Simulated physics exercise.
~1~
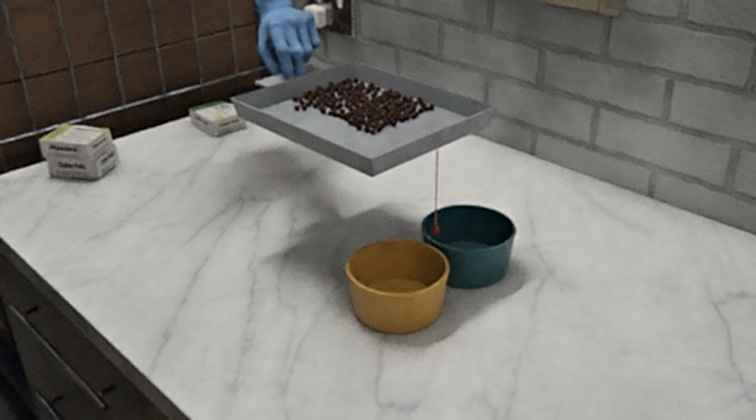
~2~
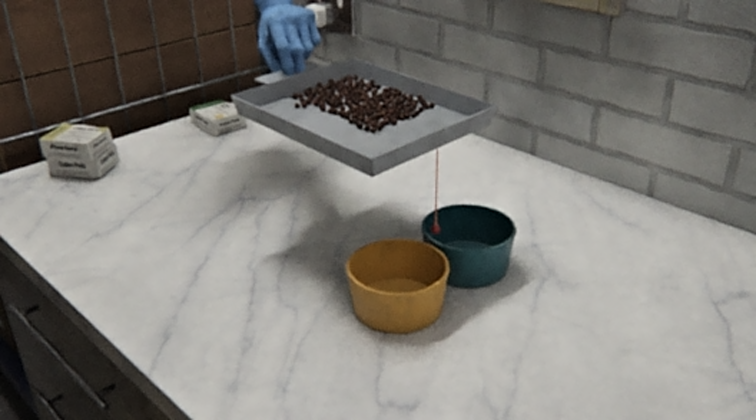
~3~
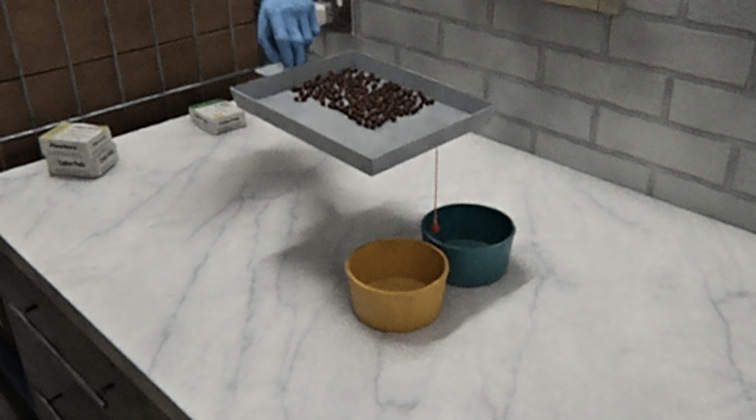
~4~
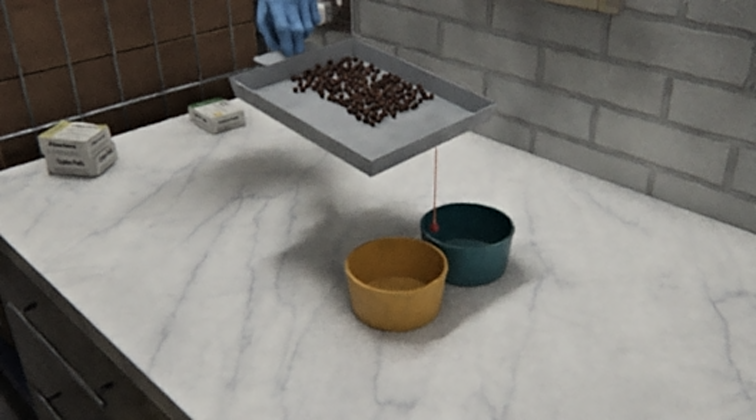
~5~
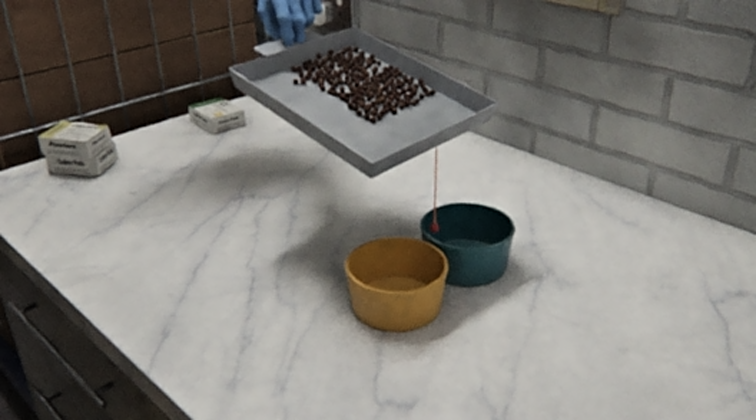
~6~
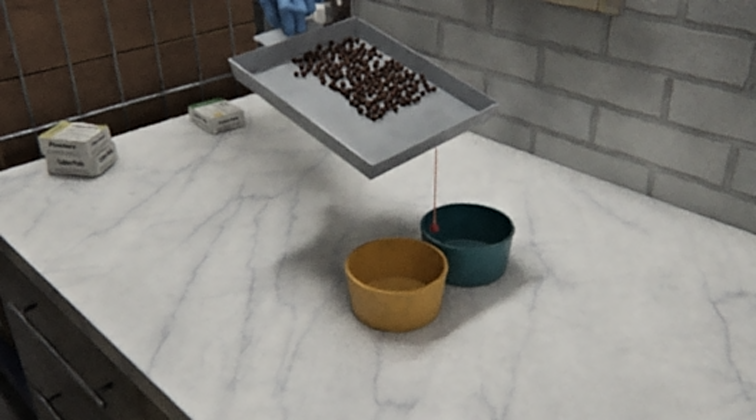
A blue-gloved hand is at the far end of a grey, low-rimmed tray of dark brown berries, seen from above at an angle over a white marble counter by brick and tiled walls. A mustard dish sits left of a teal one beneath a hanging red bead, with two small boxes at left. The tray's far end rises slowly, tilting it slightly toward its near left corner, while the camera stays still.
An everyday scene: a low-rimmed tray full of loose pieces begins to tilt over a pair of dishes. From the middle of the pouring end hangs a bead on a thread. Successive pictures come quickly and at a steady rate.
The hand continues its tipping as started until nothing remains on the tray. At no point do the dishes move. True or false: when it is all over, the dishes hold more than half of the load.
True.
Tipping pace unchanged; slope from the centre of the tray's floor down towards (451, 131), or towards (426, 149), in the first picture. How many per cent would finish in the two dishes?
90 % then 30 %, roughly.
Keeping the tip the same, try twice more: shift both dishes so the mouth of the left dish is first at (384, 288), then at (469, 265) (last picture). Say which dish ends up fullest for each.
Left side first, Left side second.
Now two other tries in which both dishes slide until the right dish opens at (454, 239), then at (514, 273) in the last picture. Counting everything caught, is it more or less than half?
Result - try one, past the halfway mark; try two, below the halfway mark.
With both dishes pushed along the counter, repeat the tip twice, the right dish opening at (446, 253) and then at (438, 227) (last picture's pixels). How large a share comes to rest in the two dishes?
Respectively 90 % and 40 %.
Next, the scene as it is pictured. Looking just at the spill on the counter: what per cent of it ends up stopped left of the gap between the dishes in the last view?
20 %, roughly.
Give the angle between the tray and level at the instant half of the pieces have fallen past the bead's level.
105°, roughly.
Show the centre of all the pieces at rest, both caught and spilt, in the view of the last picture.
Resting centre, last frame: Roughly (408, 306).
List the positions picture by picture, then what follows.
The first frame shows corners of the pouring end near (372, 156) and (491, 106), level; middle of the load near (367, 102), allspice berries; left dish near (434, 303); right dish near (504, 260); bead on its thread near (435, 230).
The second frame shows corners of the pouring end near (372, 156) and (491, 106), level; middle of the load near (367, 100).
The third frame shows corners of the pouring end near (372, 156) and (491, 104), tipped barely, lowest at the left corner; middle of the load near (367, 94).
The fourth frame shows corners of the pouring end near (372, 157) and (491, 103), tipped a little, lowest at the left corner; middle of the load near (366, 87).
The fifth frame shows corners of the pouring end near (373, 159) and (493, 102), tipped a little, lowest at the left corner; middle of the load near (367, 80).
The sixth frame shows corners of the pouring end near (373, 161) and (493, 102), tipped a little, lowest at the left corner; middle of the load near (368, 74); left dish near (432, 301); right dish near (502, 258).
Shortly afterwards, tray tipped steeply; all but a few on the tray; only a few outside both; only a few in the air.
Next, tray tipped right over; all but a few on the tray; only a few in the left dish; only a few outside both; a little in the air.
Some moments later, tray tipped past a quarter turn; near two thirds in the left dish; near a third outside both.
In the end, tray tipped past a quarter turn; near two thirds in the left dish; none at all in the right dish; near a third outside both.
